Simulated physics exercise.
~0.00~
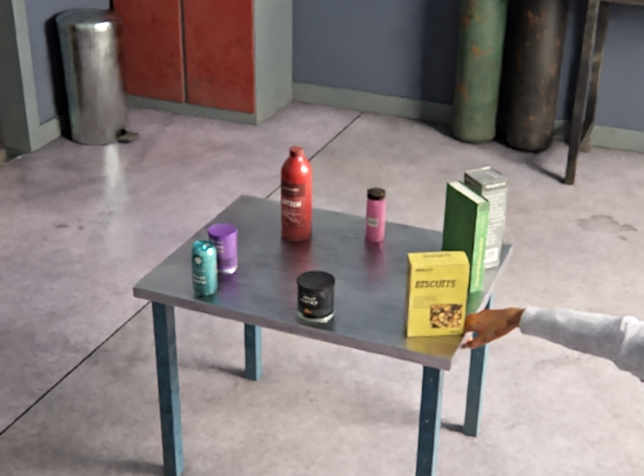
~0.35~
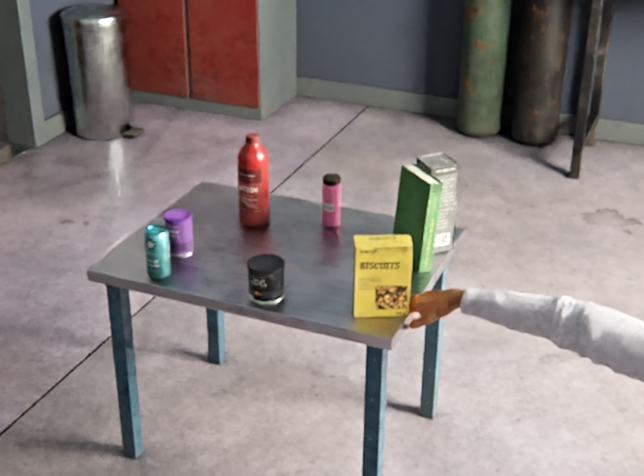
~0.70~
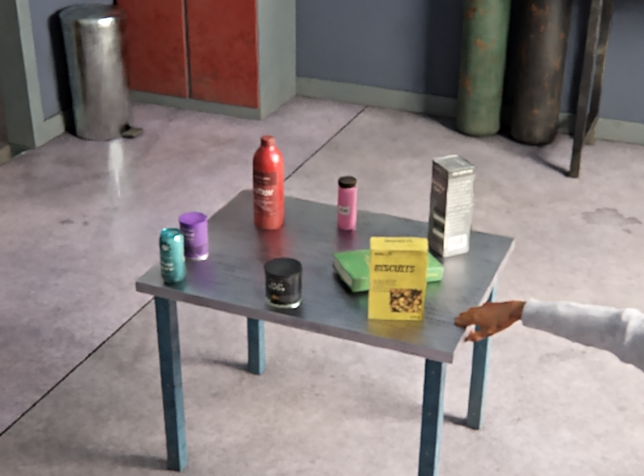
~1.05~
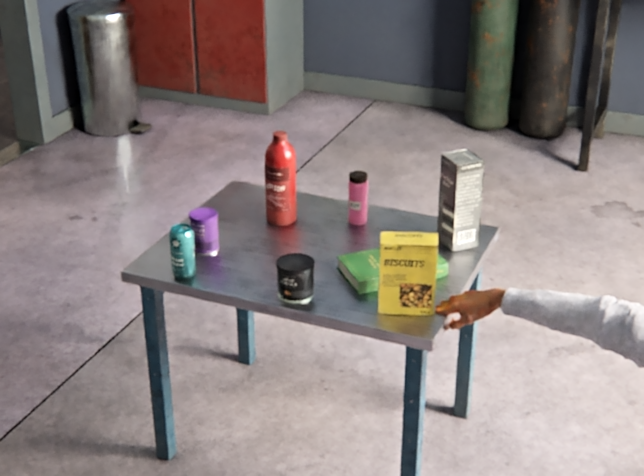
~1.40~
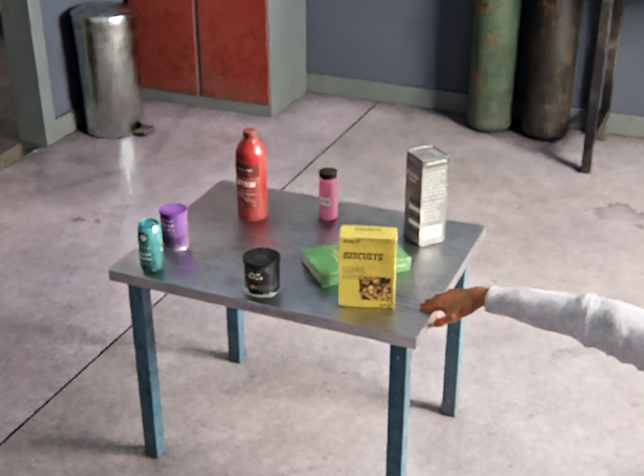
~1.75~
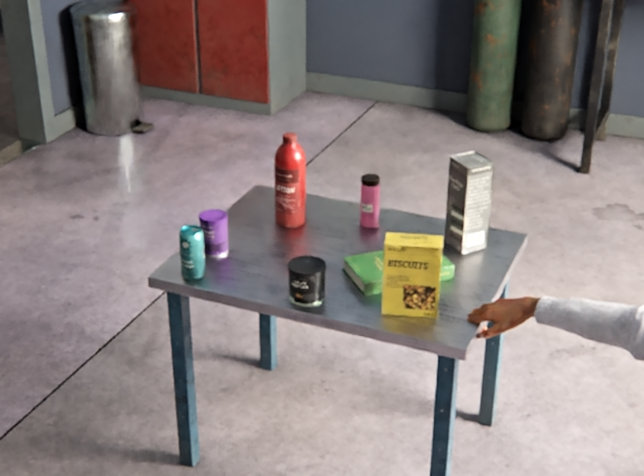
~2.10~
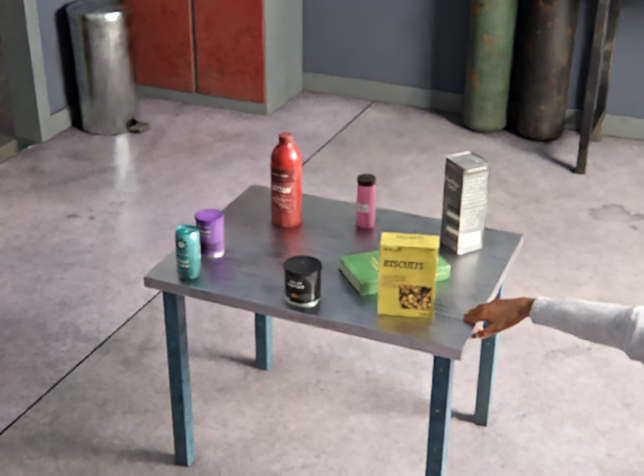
At first, a hand in a pale sleeve grips the right corner of a metal-topped table holding eight upright items, among them a red bottle, a yellow biscuit packet and a tall green book. The hand pulls the table to the left, and the book starts to lean. As the table goes back to the right, the book falls and lies flat behind the packet. The table then slides left again and returns right once more. By the end, only the green book is down, while the packet, bottle, cans and carton still stand.
